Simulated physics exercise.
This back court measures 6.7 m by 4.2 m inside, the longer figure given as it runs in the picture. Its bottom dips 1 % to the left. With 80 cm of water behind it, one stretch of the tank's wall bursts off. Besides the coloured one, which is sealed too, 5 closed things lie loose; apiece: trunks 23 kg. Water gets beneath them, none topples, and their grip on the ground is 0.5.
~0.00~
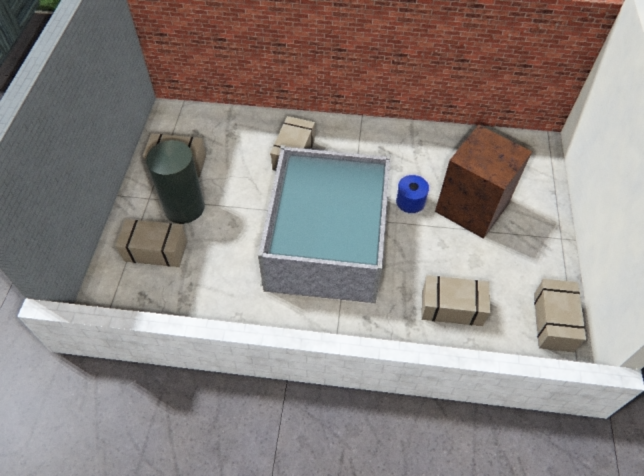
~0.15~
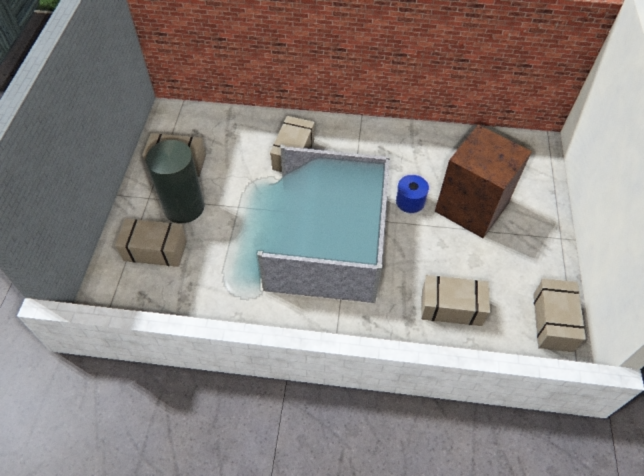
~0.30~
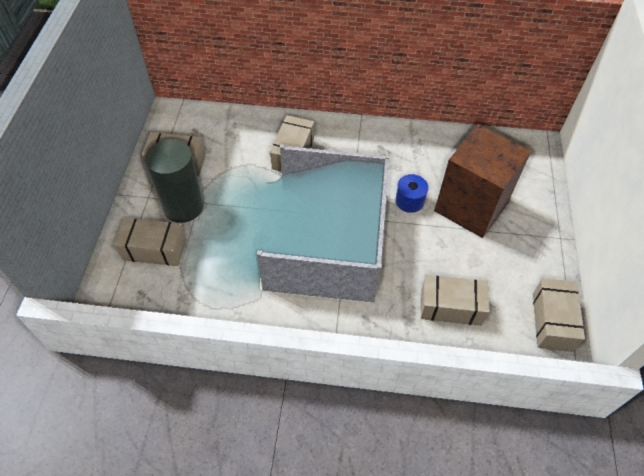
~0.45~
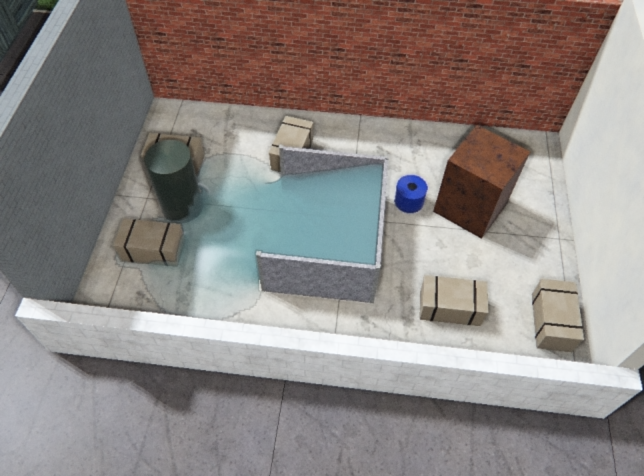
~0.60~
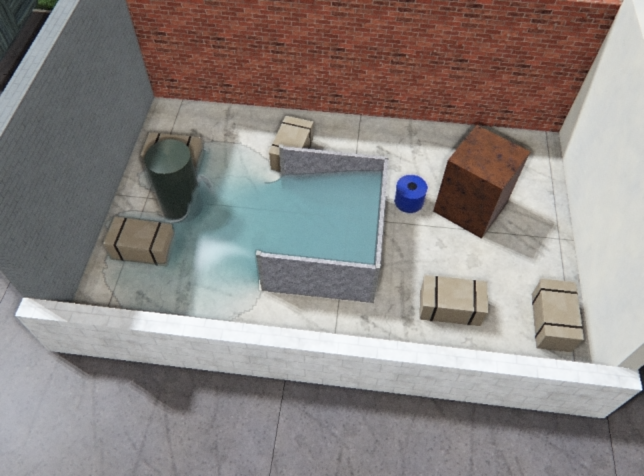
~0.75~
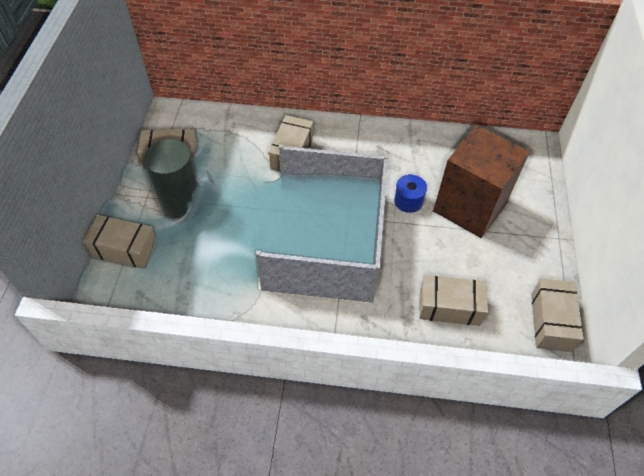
In a walled back court, the left side of a raised water tank bursts off and water spreads leftward across the pale floor, reaching the dark green cylinder and nudging a strapped box nearby toward the left wall.
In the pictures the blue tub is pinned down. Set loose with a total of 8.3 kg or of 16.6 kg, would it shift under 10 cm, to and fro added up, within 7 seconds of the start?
For it, only the larger load is enough.
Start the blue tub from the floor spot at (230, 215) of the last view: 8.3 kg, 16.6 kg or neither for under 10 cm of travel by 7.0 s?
Neither holds.
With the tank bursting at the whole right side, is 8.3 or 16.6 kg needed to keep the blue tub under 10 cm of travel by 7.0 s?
Then neither load is enough.
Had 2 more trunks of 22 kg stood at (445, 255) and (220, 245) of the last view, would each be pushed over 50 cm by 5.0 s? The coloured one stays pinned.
In that order: Under, more.
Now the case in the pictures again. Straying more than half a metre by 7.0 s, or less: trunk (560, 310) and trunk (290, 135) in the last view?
In that order: Under, over.
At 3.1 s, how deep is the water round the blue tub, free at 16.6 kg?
About 0 cm.
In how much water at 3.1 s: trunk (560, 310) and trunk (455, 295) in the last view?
Roughly 0 and 0 cm.
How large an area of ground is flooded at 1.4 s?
About 11.5 m2.
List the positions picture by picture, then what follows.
The first picture shows the blue tub at (414, 187), on the bottom; water covers 2.4 m2; 0 of 6 have shifted.
The second picture shows the blue tub at (414, 187), on the bottom; water covers 3.5 m2; 0 of 6 have shifted.
The third picture shows the blue tub at (413, 186), on the bottom; water covers 4.9 m2; 0 of 6 have shifted.
The fourth picture shows the blue tub at (412, 187) rests on the ground; water covers 6.3 m2; 0 of 6 have shifted.
The fifth picture shows the blue tub at (412, 187) rests on the ground; 7.9 m2 under water; 1 of 6 have shifted.
The sixth picture shows the blue tub at (412, 186) rests on the ground; 9.4 m2 under water; 2 of 6 have shifted.
After 1.4 s the blue tub would be 0 cm from its start with 8.3 kg and 0 cm from its start with 16.6 kg; 0 cm of water round it then.
After 3.1 s the blue tub would be 0 cm from its start with 8.3 kg and 0 cm from its start with 16.6 kg; 0 cm of water round it then.
After 4.9 s the blue tub would be 0 cm from its start with 8.3 kg and 0 cm from its start with 16.6 kg; 3 cm of water round it then.
After 7.0 s the blue tub would be 37 cm from its start with 8.3 kg and 3 cm from its start with 16.6 kg; 7 cm of water round it then.
